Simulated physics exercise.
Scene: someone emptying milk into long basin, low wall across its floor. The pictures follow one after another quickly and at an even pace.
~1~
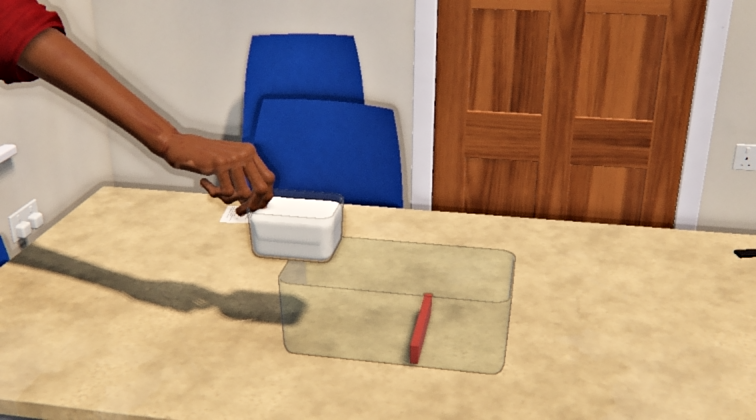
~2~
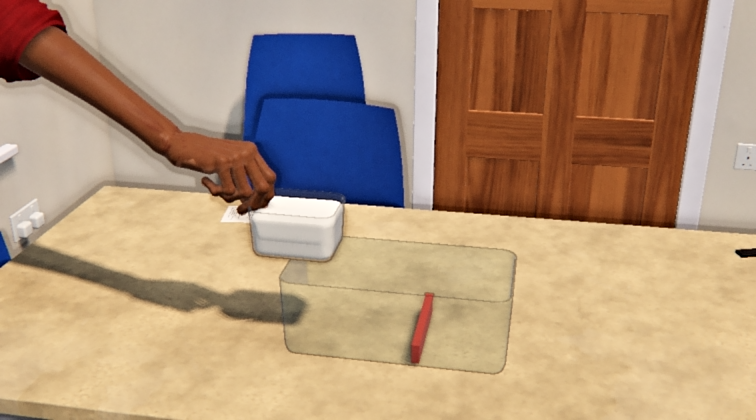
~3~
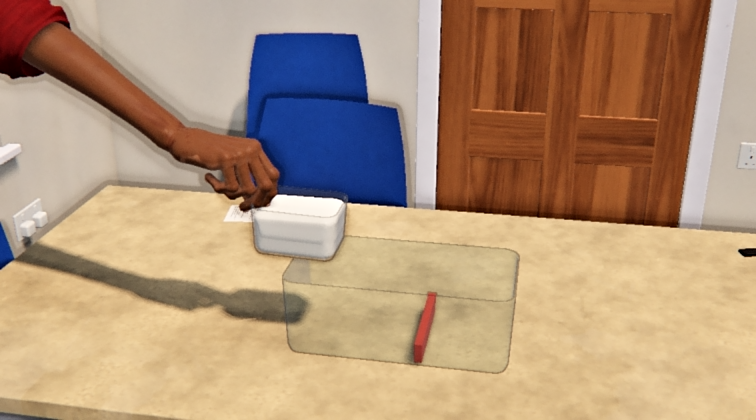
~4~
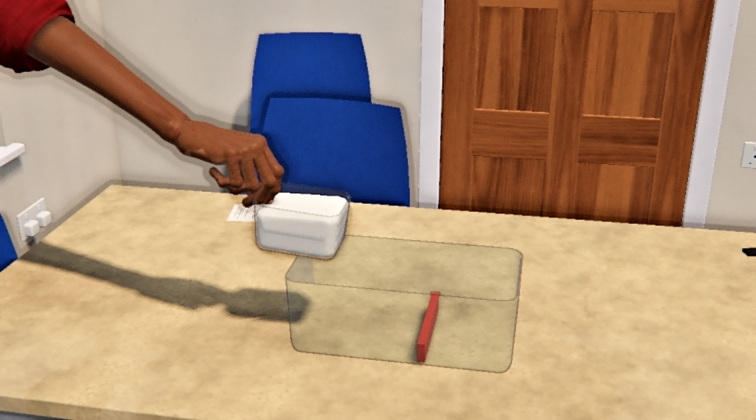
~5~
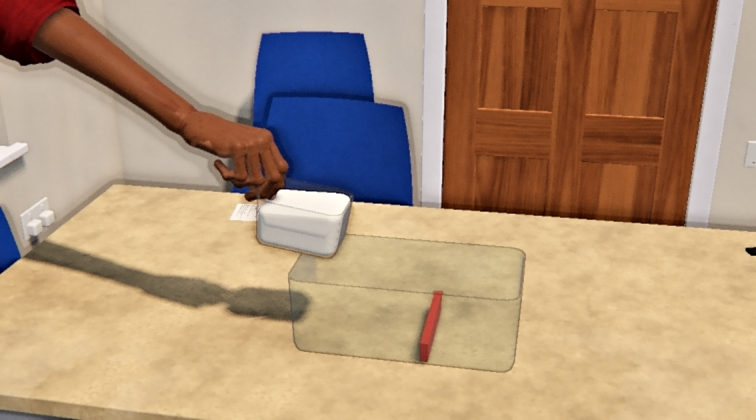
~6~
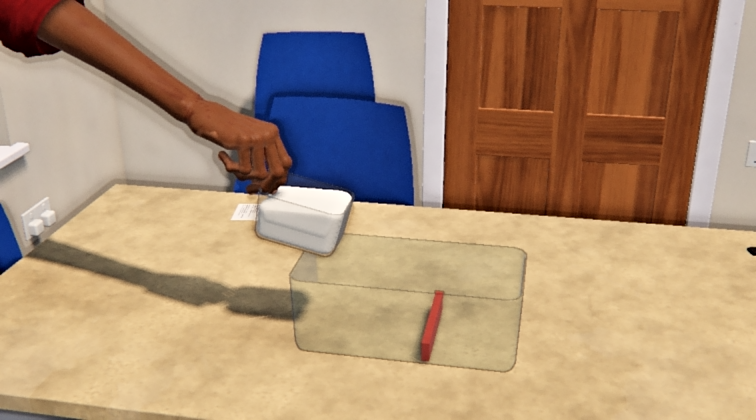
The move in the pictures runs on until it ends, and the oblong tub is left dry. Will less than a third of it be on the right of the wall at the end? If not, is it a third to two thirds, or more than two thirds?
Beneath one third.
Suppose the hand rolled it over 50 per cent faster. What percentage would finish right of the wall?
I'd say close to 30 %.
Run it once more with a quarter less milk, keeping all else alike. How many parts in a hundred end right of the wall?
It should come out close to 5 per cent.
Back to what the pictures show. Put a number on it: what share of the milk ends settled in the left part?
Some 85 per cent.
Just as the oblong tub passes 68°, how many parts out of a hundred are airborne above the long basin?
Near 30 parts in a hundred.
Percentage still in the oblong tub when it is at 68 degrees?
Around 50 percent remains.
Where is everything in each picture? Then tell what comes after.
It leans 0°; its right rim is at (338, 208); the milk meets the walls at (258, 207) and (338, 213); the long basin's rim runs from (291, 258) to (513, 277); the wall's top is at (422, 319), in the first frame.
It leans 1°; its right rim is at (339, 208); the milk meets the walls at (259, 206) and (339, 212), in the second frame.
It leans 2°; its right rim is at (342, 207); the milk meets the walls at (262, 205) and (341, 210), in the third frame.
It leans 5°; its right rim is at (345, 207); the milk meets the walls at (264, 202) and (344, 208), in the fourth frame.
It leans 8°; its right rim is at (348, 206); the milk meets the walls at (266, 199) and (347, 205), in the fifth frame.
It leans 13°; its right rim is at (349, 206); the milk meets the walls at (267, 196) and (349, 203), in the sixth frame.
A moment on, the oblong tub is tipped part way and 50 per cent is still to pour, 19 is left of the wall and 0 right of it.
Next, the oblong tub is tipped right over and 7 per cent is still to pour, 76 is left of the wall and 8 right of it.
Then the oblong tub is tipped right over and 0 per cent is still to pour, 89 is left of the wall and 10 right of it.
Later the oblong tub is tipped right over and 0 per cent is still to pour, 86 is left of the wall and 13 right of it.
Finally, 86 per cent lies left of the wall, 13 right of it and 1 outside.
